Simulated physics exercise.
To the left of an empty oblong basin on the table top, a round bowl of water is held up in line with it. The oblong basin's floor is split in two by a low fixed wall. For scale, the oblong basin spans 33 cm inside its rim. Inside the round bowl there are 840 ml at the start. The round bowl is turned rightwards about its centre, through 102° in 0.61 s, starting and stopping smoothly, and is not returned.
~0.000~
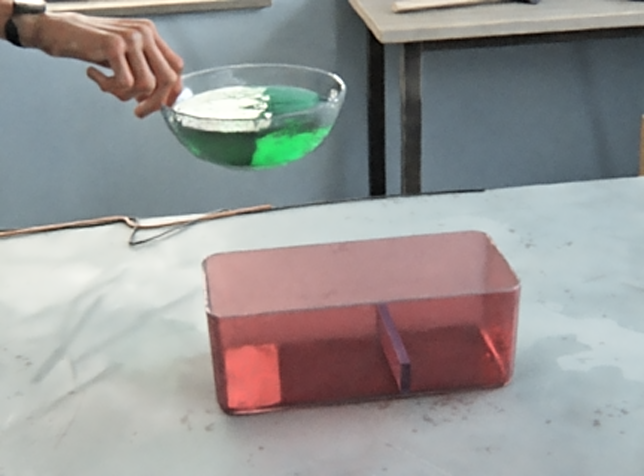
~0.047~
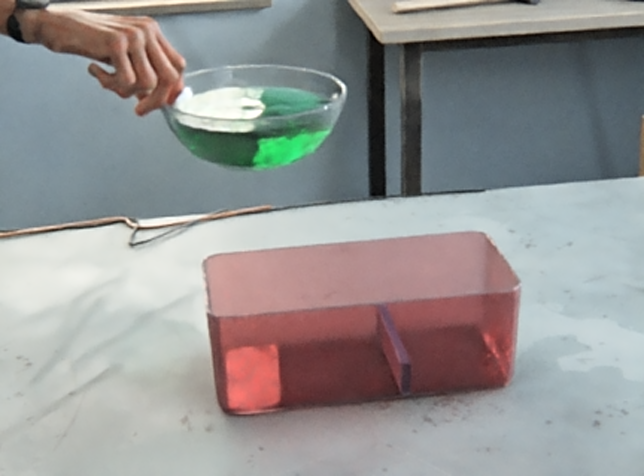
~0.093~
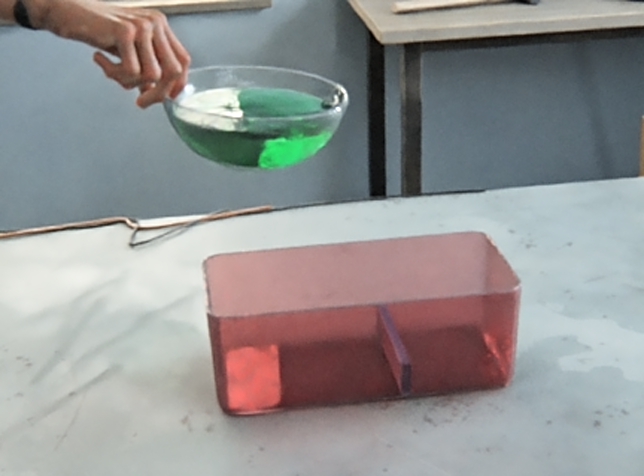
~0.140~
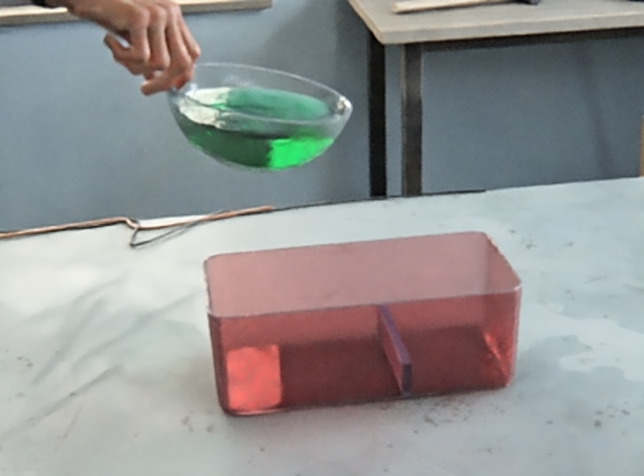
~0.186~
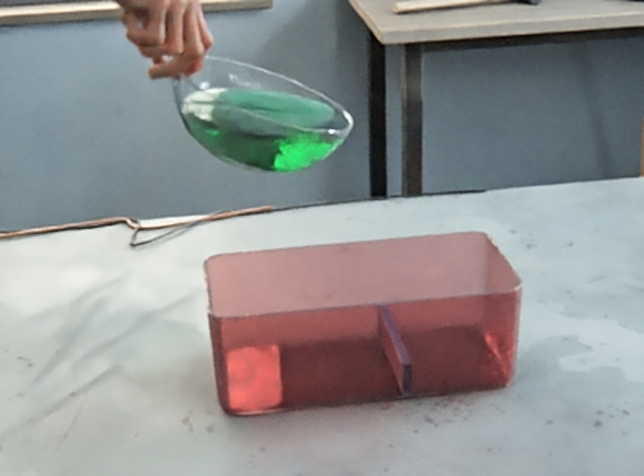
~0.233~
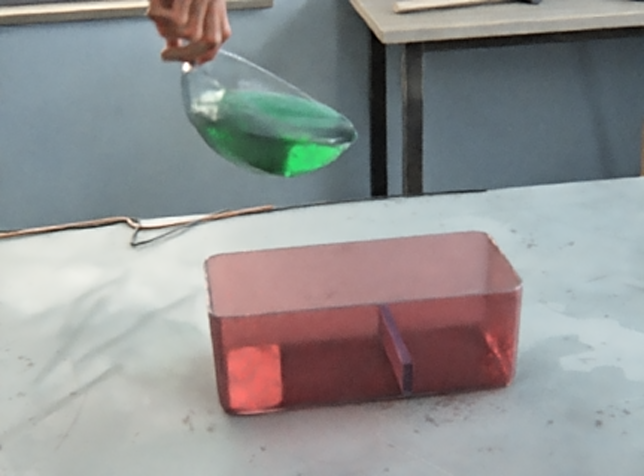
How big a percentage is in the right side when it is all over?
Roughly 43 per cent is in the right side.
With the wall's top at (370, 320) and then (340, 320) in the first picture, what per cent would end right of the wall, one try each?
I'd say 65 percent on the first go, 80 percent on the next.
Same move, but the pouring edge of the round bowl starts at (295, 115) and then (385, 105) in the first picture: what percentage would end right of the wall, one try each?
I'd say 20 percent on the first go, 55 percent on the next.
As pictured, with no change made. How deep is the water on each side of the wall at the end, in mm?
Final reading - left some 14 mm, right some 22 mm.
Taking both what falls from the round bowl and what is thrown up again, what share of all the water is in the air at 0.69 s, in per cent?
Estimated airborne part: Roughly 18 per cent.
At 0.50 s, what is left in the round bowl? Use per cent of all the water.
6 %.
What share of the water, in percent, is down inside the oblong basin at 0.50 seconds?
About 40 per cent.
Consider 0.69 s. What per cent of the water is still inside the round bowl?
About 0 per cent.
After 0.50 s the tilt is 93° and 6 per cent is still to pour, 5 is left of the wall and 35 right of it.
After 0.69 s the tilt is 102° and 0 per cent is still to pour, 40 is left of the wall and 41 right of it.
After 0.89 s the tilt is 102° and 0 per cent is still to pour, 46 is left of the wall and 45 right of it.
After 1.11 s the tilt is 102° and 0 per cent is still to pour, 51 is left of the wall and 44 right of it.
In the end 52 per cent lies left of the wall, 43 right of it and 5 outside.
